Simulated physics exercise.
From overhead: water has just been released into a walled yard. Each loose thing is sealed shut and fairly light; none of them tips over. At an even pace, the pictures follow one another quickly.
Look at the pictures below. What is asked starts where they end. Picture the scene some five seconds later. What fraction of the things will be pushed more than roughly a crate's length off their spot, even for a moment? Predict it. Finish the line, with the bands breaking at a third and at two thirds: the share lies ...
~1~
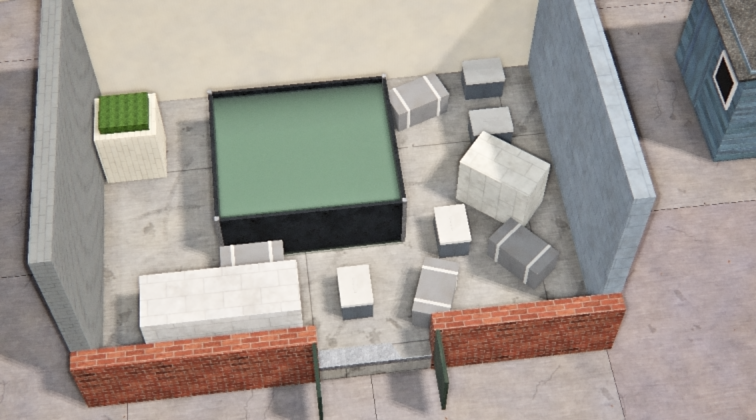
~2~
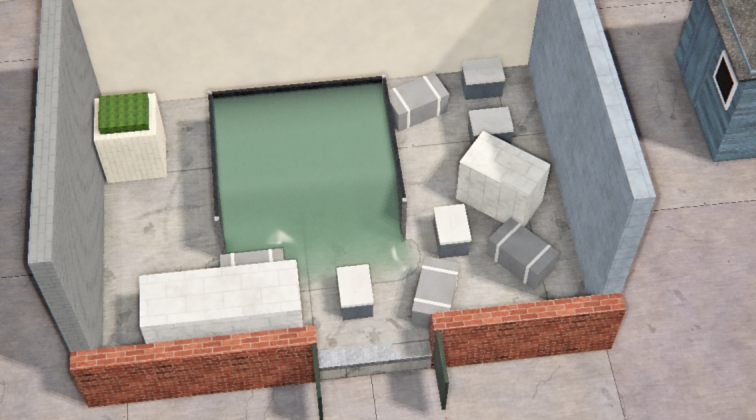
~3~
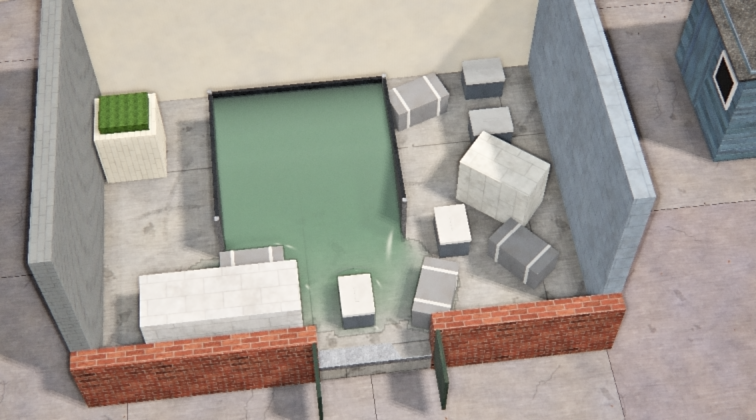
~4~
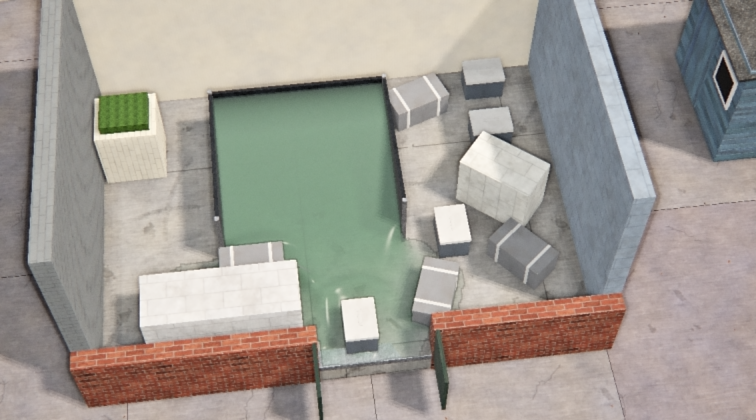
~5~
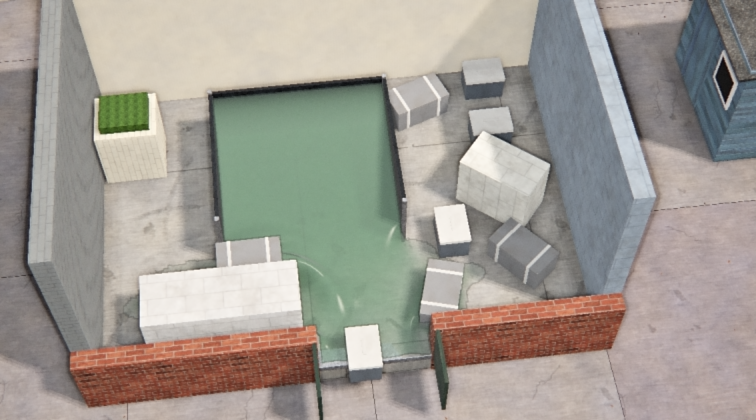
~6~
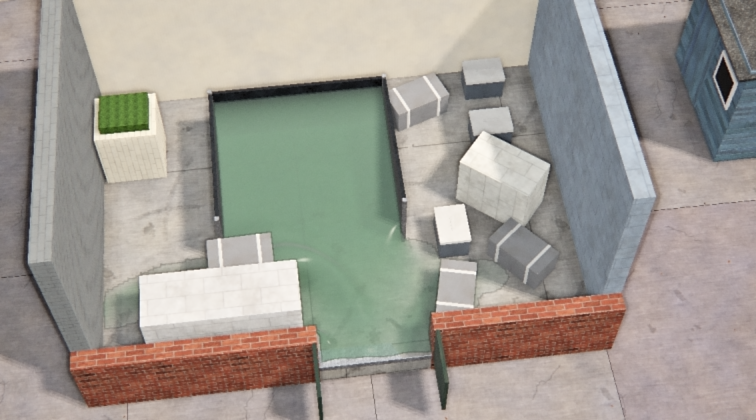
The share lies between a third and two thirds.
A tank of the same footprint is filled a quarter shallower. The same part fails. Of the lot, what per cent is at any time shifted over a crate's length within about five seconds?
My estimate is around 40 percent.
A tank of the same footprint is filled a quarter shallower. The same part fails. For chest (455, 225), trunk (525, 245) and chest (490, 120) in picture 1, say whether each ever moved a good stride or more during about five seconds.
In the order you named them: Stayed within the threshold, stayed within the threshold, stayed within the threshold.
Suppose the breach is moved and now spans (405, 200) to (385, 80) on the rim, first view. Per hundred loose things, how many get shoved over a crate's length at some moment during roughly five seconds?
About 100 %.
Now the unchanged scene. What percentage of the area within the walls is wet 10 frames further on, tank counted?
My figure is about 55 percent.
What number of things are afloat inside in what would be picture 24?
3.
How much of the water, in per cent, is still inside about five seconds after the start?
Estimate: Near 58 in a hundred.
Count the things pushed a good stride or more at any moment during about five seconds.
I get 4.
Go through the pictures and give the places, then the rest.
The first picture shows a trunk at (436, 286) rests on the ground; a trunk at (252, 258), on the bottom; 0 of 8 have shifted.
The second picture shows a trunk at (436, 286), on the bottom; a trunk at (253, 266) rests on the ground, close to its start; 1 of 8 have shifted.
The third picture shows a trunk at (436, 286), on the bottom; a trunk at (252, 264) rests on the ground, close to its start; 2 of 8 have shifted.
The fourth picture shows a trunk at (437, 286) rests on the ground; a trunk at (251, 260) rests on the ground, close to its start; 2 of 8 have shifted.
The fifth picture shows a trunk at (442, 288), on the bottom, close to its start; a trunk at (249, 255), afloat, close to its start; 3 of 8 have shifted.
The sixth picture shows a trunk at (457, 288) rests on the ground, close to its start; a trunk at (240, 252), afloat, close to its start; 3 of 8 have shifted.
A moment on, 3 of 8 are well off their spots; 1 afloat.
Next, 3 of 8 are well off their spots; 1 afloat.
Later, 3 of 8 are well off their spots; 3 afloat.
In the end, 4 of 8 are well off their spots, and 4 have been at some point; 4 afloat.
